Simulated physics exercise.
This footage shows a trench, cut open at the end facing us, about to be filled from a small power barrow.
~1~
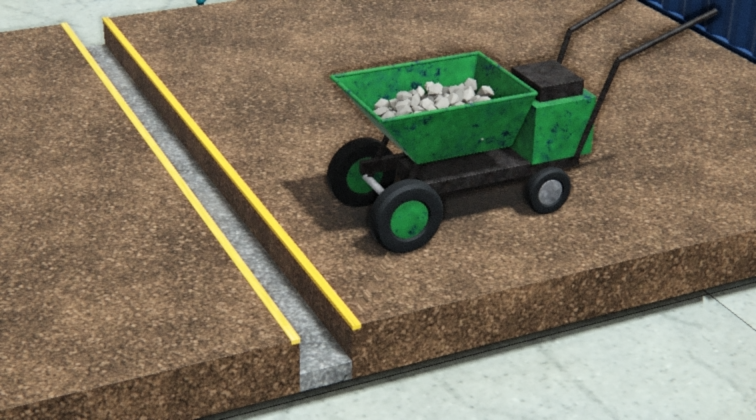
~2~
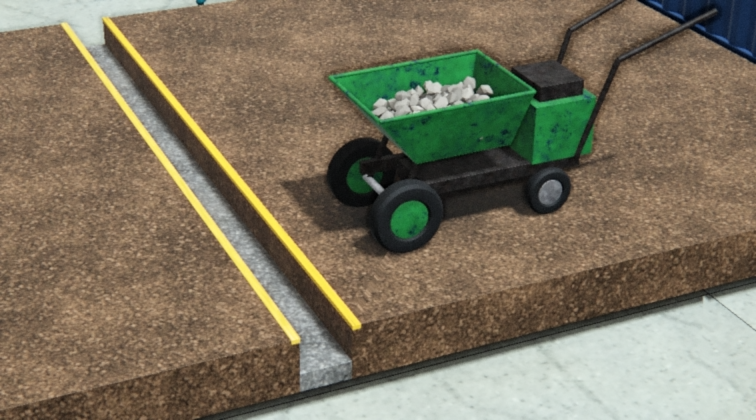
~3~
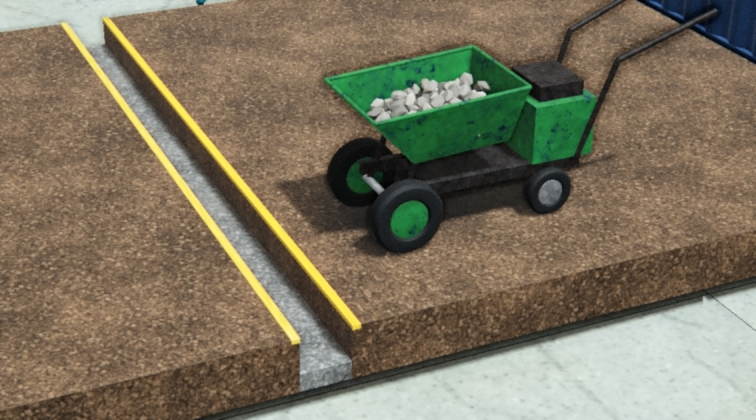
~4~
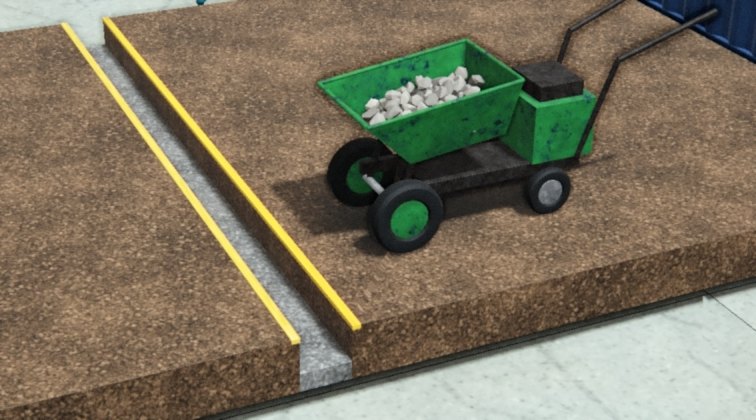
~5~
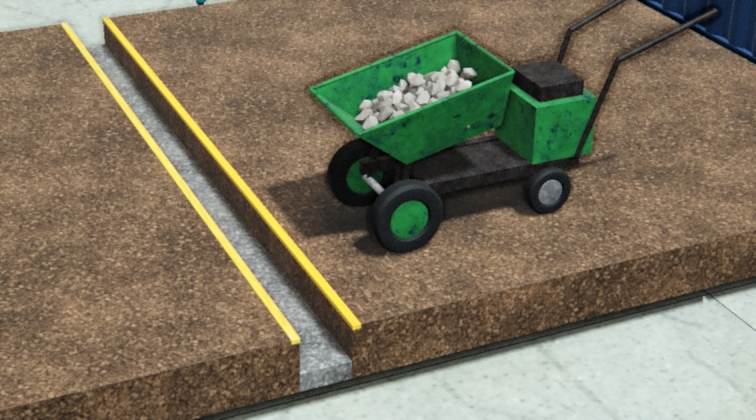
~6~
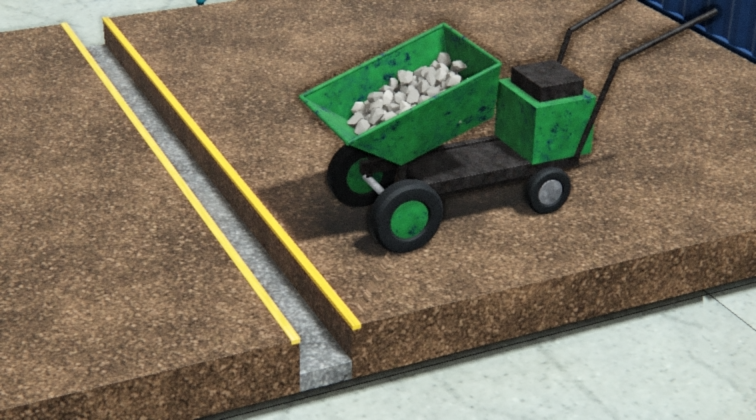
A wide brown, earth-like slab with a narrow grey-bottomed trench edged in yellow fills the view, seen from above at an angle, with pale flooring around it. To the right of the trench stands a green power barrow with black wheels, dark handles and a skip of whitish broken stones. The skip starts level, then tilts gradually forward to the left, its rear rising, while the wheels and camera stay still.
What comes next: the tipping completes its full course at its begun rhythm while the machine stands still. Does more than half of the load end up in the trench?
Yes.
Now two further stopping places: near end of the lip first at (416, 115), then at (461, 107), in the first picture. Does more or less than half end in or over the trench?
For the first case I'd say upwards of half, and for the second case a smaller fraction.
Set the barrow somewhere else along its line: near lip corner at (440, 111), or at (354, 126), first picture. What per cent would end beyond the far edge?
Position 1 near 0 %, position 2 near 60 %.
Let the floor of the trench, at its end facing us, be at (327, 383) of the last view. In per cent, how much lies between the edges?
I'd say roughly 70 in a hundred.
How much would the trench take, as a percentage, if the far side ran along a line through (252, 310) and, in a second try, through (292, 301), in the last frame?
The first case gives around 90 percent, and the second around 40 percent.
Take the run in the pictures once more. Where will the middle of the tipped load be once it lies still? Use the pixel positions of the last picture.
Once it all stops, the middle lies near (253, 270).
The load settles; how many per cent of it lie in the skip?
Something like 0 in every hundred.
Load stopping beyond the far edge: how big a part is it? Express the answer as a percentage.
I'd put it at around 25 percent.
Shortly afterwards, skip tipped steeply; the whole lot in the skip.
Next, skip tipped right over; all but a few in the skip; a little in or heaped over the trench; only a few falling.
Some moments later, skip tipped right over; near a quarter in the skip; near half in or heaped over the trench; near a quarter beyond it.
In the end, skip tipped right over; the bulk in or heaped over the trench; near a quarter beyond it.
